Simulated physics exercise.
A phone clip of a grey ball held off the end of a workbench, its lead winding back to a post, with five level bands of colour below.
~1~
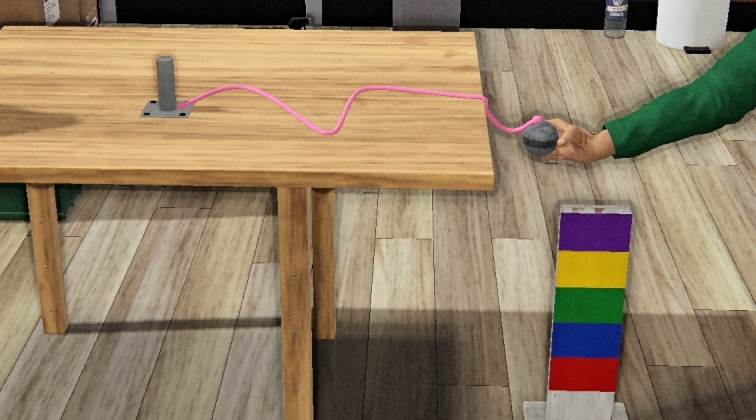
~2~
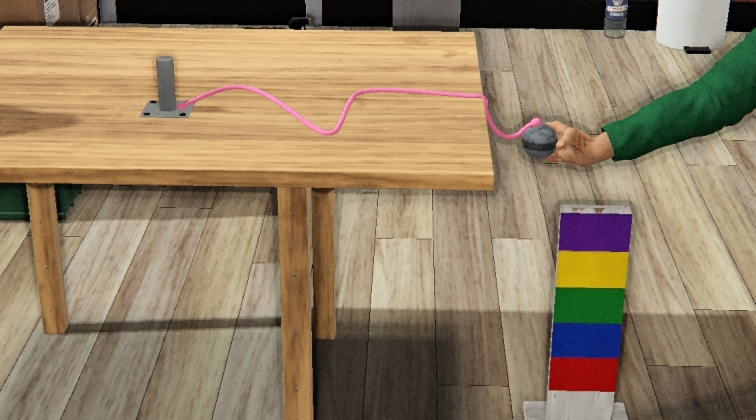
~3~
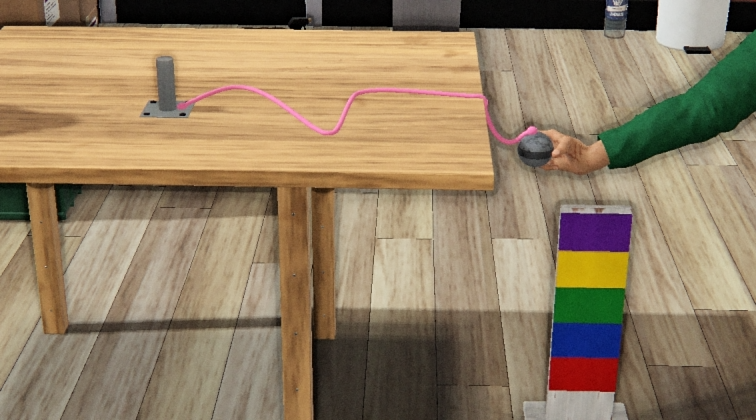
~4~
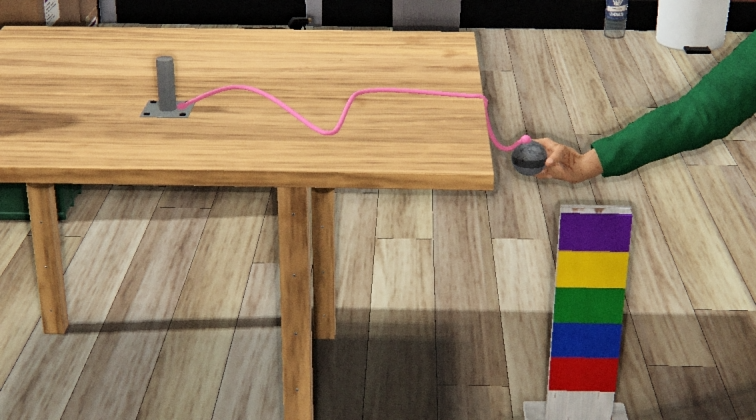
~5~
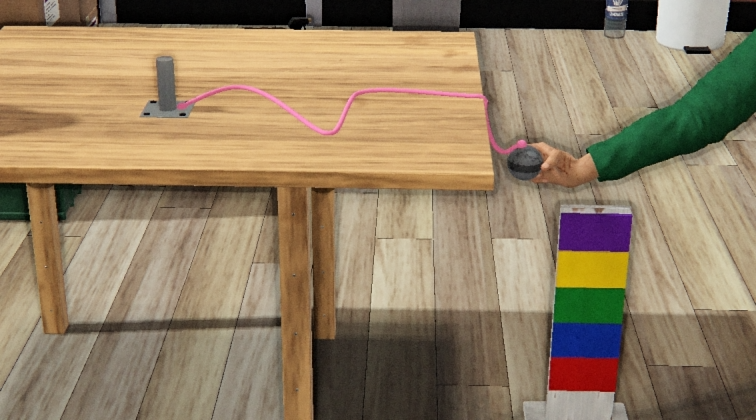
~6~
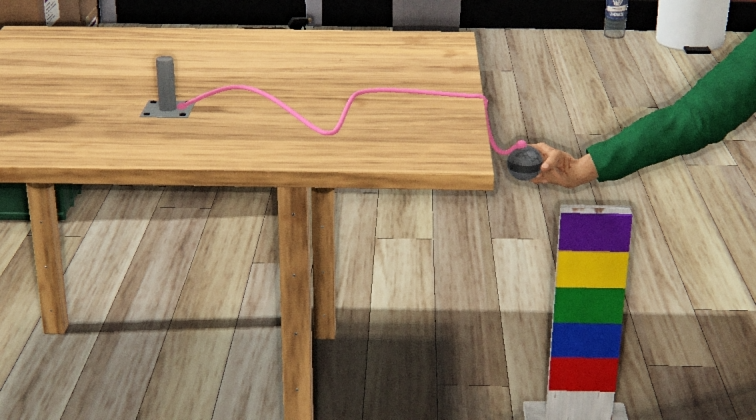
To begin with, a hand in a green sleeve holds a grey ball just off the right end of a wooden workbench, its pink lead winding back to a post. The hand then moves the ball slightly down and left, nearer the bench edge, while the striped colour board below stays still.
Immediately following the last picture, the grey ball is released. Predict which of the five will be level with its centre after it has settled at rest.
I predict red.
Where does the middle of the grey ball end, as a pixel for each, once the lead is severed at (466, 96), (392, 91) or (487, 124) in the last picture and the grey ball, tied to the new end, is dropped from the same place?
In order, it comes to rest around (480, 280), (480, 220) and (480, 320).
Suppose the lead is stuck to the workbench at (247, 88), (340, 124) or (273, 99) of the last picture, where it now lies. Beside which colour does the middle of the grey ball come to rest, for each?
First try blue, second yellow, third blue.
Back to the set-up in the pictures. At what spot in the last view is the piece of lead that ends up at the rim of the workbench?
Location: About (343, 117).
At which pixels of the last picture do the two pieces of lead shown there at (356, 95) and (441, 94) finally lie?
The first settles around (481, 171), the second around (472, 253).
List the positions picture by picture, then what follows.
In the first picture, grey ball (541, 138); purple (595, 234); yellow (592, 271); green (589, 306); blue (586, 341); red (584, 375).
In the second picture, grey ball (540, 141); lead through (216, 92) (285, 106) (336, 131) (356, 95) (453, 95).
In the third picture, grey ball (535, 150).
In the fourth picture, grey ball (530, 158); lead through (216, 92) (285, 106) (336, 131) (356, 95) (453, 95).
In the fifth picture, grey ball (525, 163).
In the sixth picture, grey ball (525, 163); lead through (216, 92) (285, 106) (336, 131) (356, 95) (453, 95).
Soon after, ball near (473, 348); level with blue.
Then, ball near (477, 371); level with red.
At rest, ball near (469, 376); level with red. The lead holds its middle at red.
